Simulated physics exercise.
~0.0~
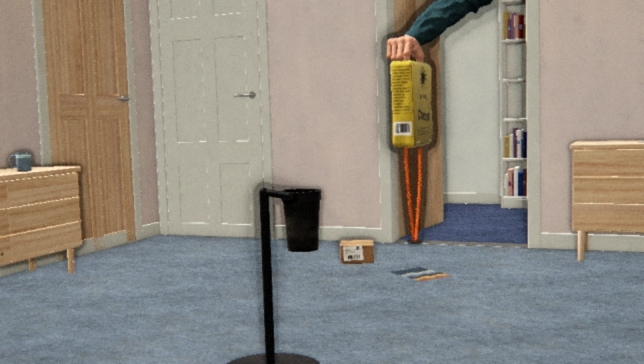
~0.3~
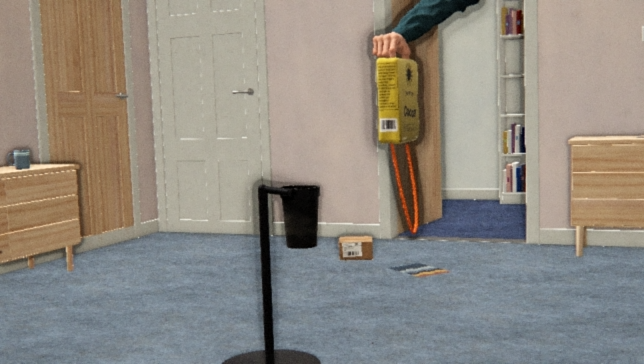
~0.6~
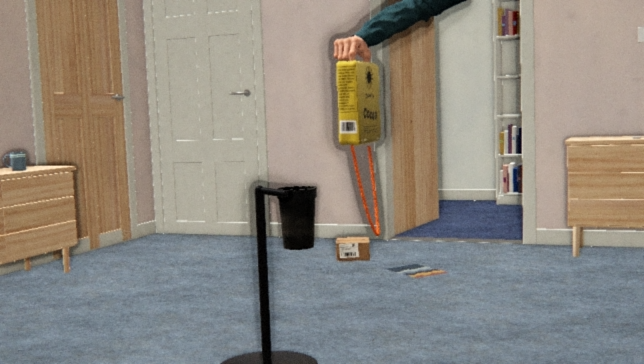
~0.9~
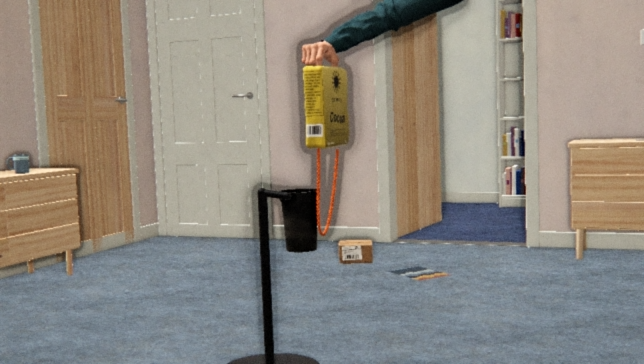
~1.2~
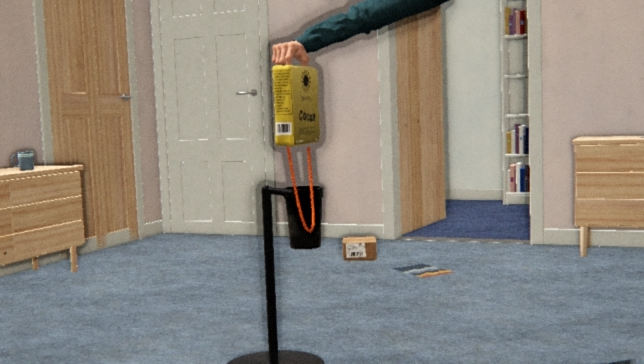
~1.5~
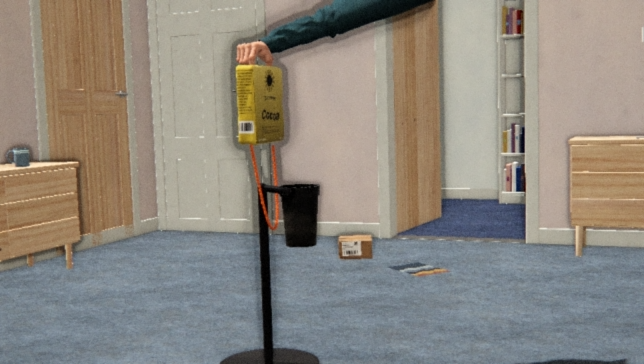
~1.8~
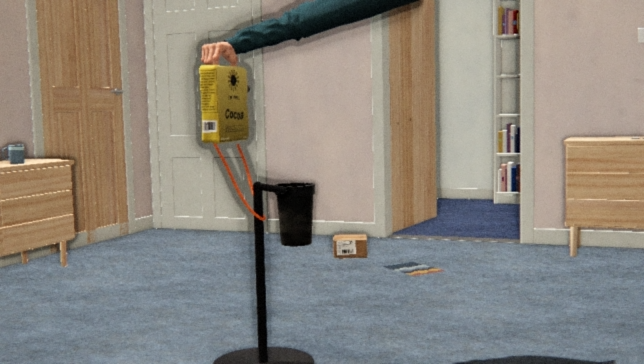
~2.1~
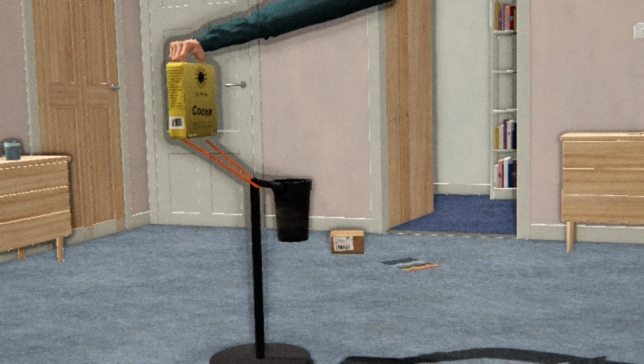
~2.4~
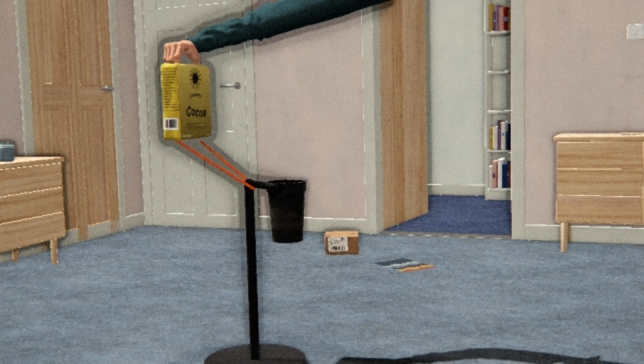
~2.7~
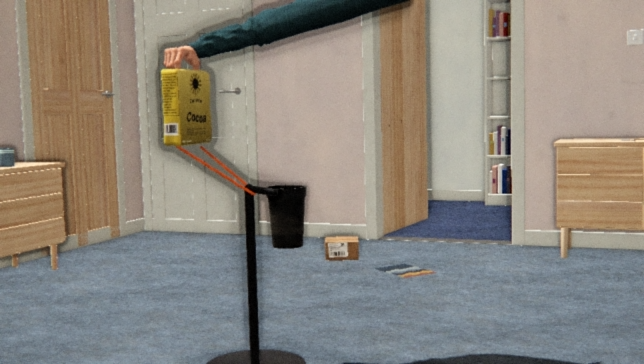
A hand in a dark green sleeve carried a yellow bag with a dangling orange cord loop leftward across the room, passing over a black stand, until the loop caught on the stand's post and pulled tight, and the hand stopped.
